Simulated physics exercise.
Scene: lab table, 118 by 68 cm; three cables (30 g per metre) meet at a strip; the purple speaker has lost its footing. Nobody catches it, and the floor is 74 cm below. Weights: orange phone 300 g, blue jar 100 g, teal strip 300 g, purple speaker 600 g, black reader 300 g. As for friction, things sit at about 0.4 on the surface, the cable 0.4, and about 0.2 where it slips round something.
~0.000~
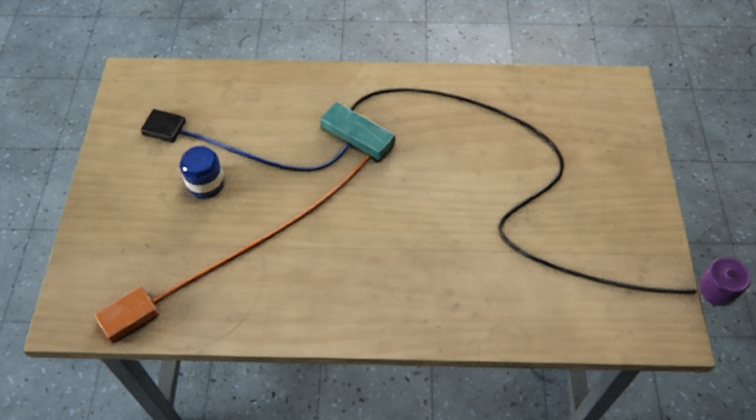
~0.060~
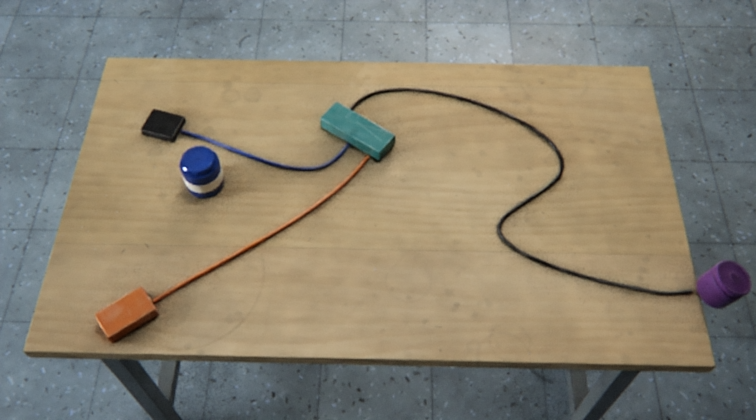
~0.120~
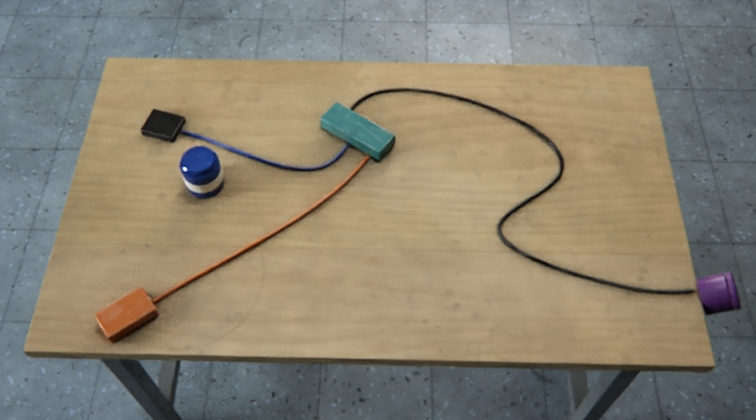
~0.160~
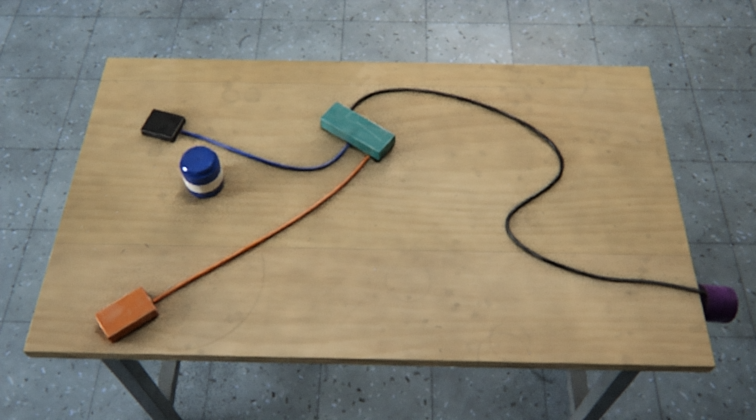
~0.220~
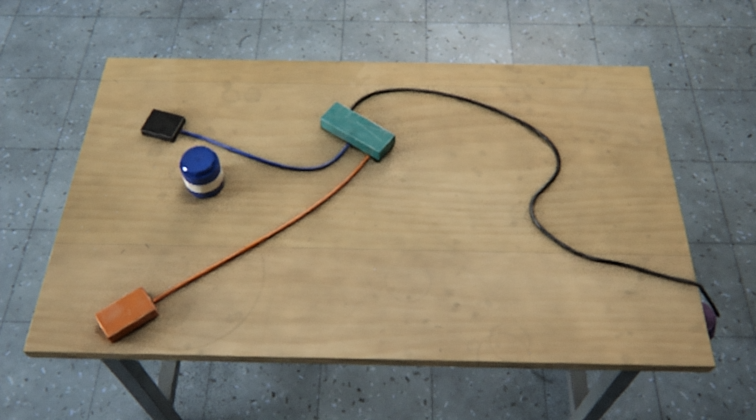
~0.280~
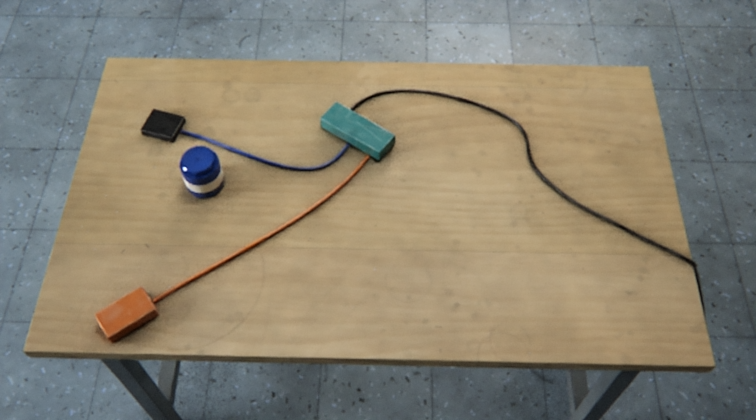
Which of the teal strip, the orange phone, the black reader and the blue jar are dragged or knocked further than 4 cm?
Result: Teal strip leaves its place, orange phone stays put, black reader leaves its place, blue jar stays put.
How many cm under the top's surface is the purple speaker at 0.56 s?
Depth below the top: Around 65 cm.
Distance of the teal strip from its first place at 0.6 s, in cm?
14 cm.
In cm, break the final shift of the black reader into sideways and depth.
Sideways about 28 cm to the right; in depth about 1 cm closer in.
After 0.6 s, the strip's end of the black cable at (428, 186); teal strip 14 cm off its start, black reader 14 cm off its start, purple speaker over the edge.
After 0.8 s, the strip's end of the black cable at (473, 207); black reader 28 cm off its start, teal strip 24 cm off its start, purple speaker over the edge.
After 1.1 s, the strip's end of the black cable at (473, 207); black reader 28 cm off its start at (302, 128), teal strip 24 cm off its start at (443, 199), purple speaker over the edge.
After 1.4 s, the strip's end of the black cable at (473, 207); black reader 28 cm off its start, teal strip 24 cm off its start, purple speaker over the edge.
After 2.6 s, the strip's end of the black cable at (473, 207); black reader 28 cm off its start at (302, 128), teal strip 24 cm off its start at (443, 199), orange phone 1 cm off its start at (127, 309), blue jar 0 cm off its start at (198, 159).
